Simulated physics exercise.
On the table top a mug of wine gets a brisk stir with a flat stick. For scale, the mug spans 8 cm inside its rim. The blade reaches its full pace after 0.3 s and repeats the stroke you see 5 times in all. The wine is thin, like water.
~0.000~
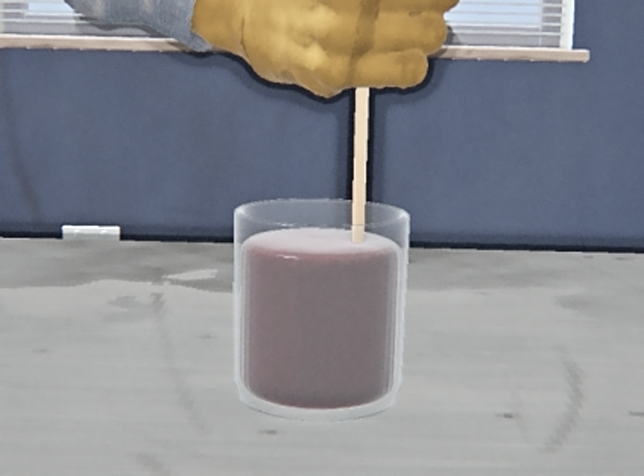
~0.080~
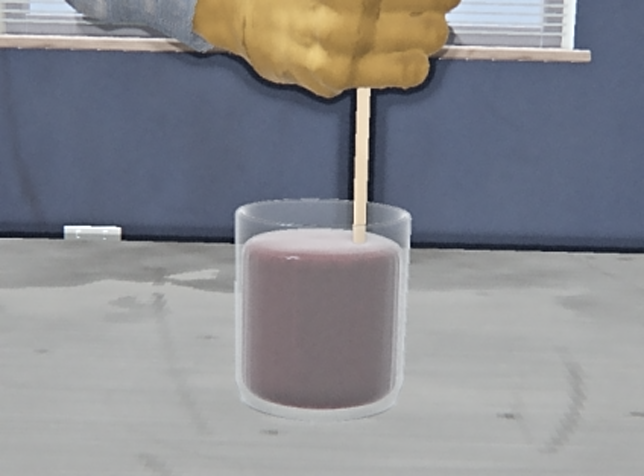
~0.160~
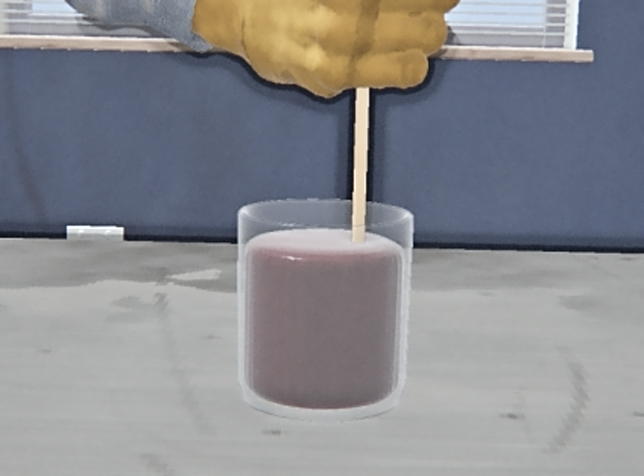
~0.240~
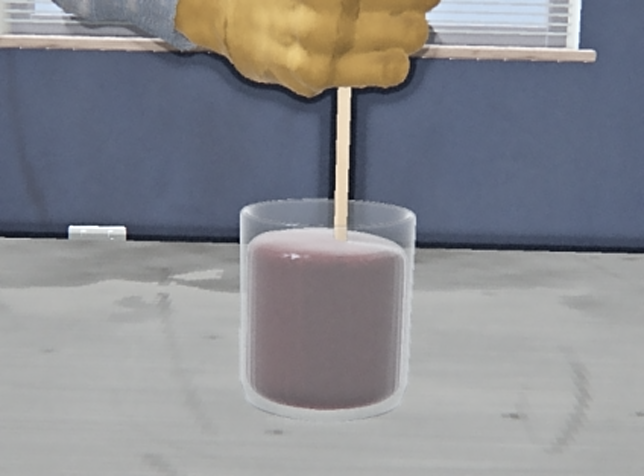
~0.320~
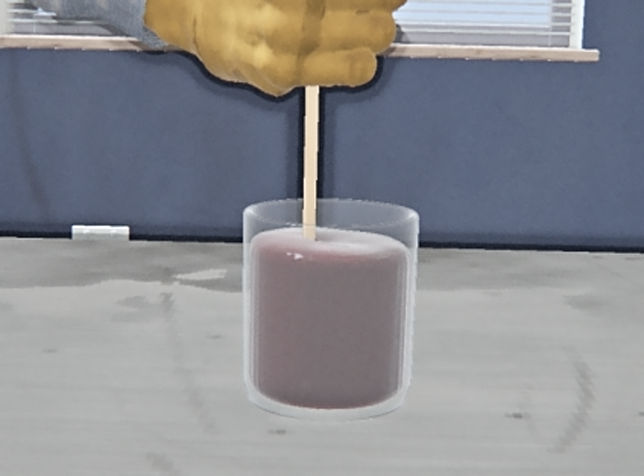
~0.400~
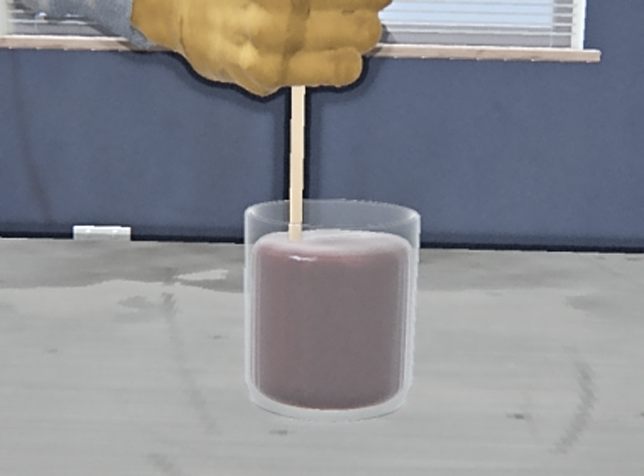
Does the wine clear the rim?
The mug stays dry outside.
Then, 1.00 s in, 0 ml is over the rim.
Then, 1.60 s in, 0 ml is over the rim.
Then, 2.20 s in, 0 ml is over the rim.
Then, 2.80 s in, 0 ml is over the rim.
Finally, 0 ml is over the rim.
